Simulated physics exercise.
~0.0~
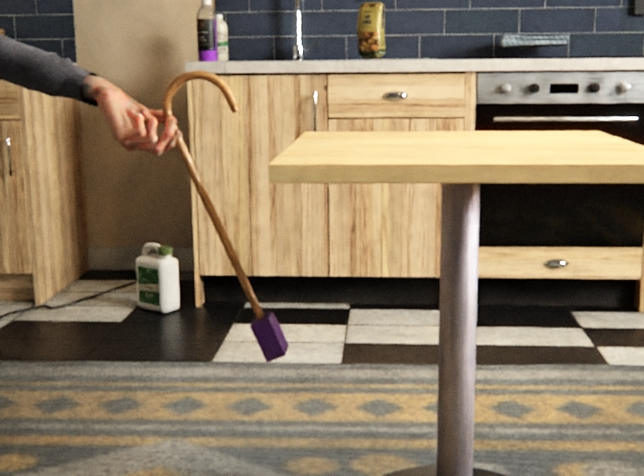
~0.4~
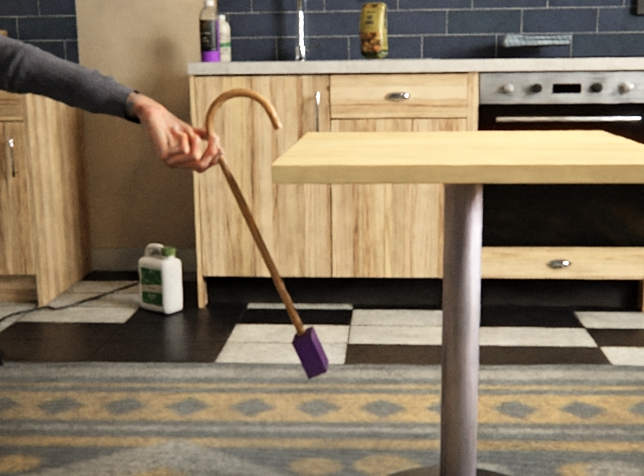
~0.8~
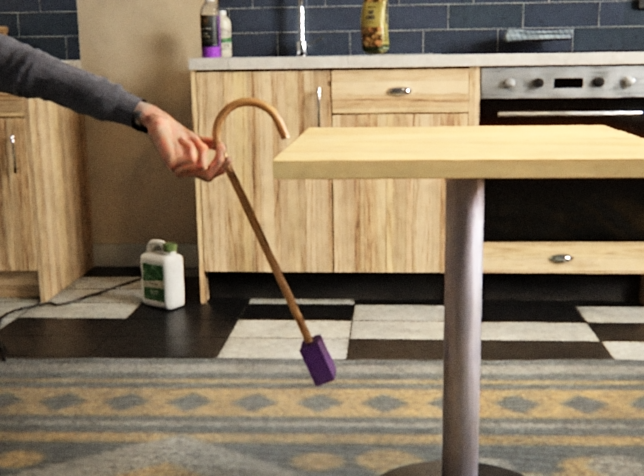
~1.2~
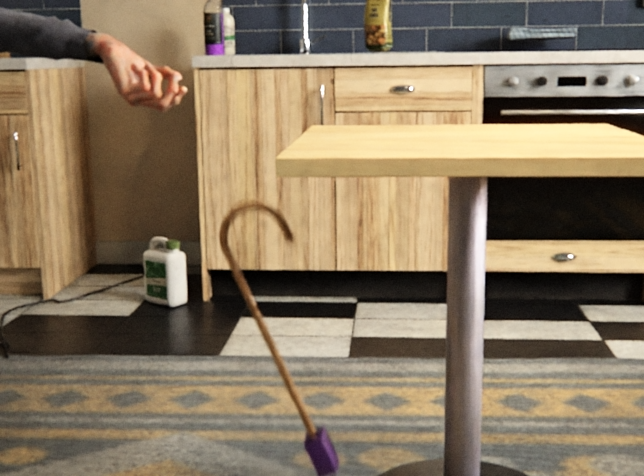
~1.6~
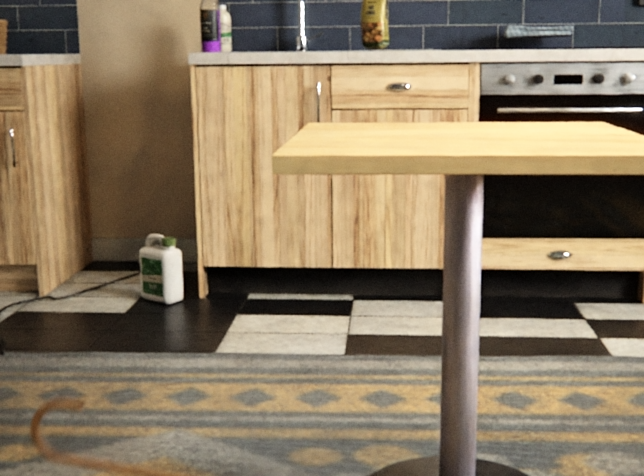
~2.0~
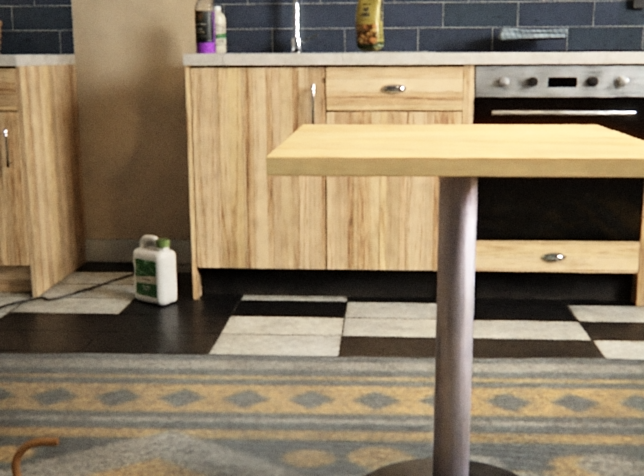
A purple-ended cane with a curved handle was moved right by a hand toward the edge of a wooden table, then released without catching on it. The cane dropped, tipped over to the left and ended up on the kitchen floor, mostly out of view.
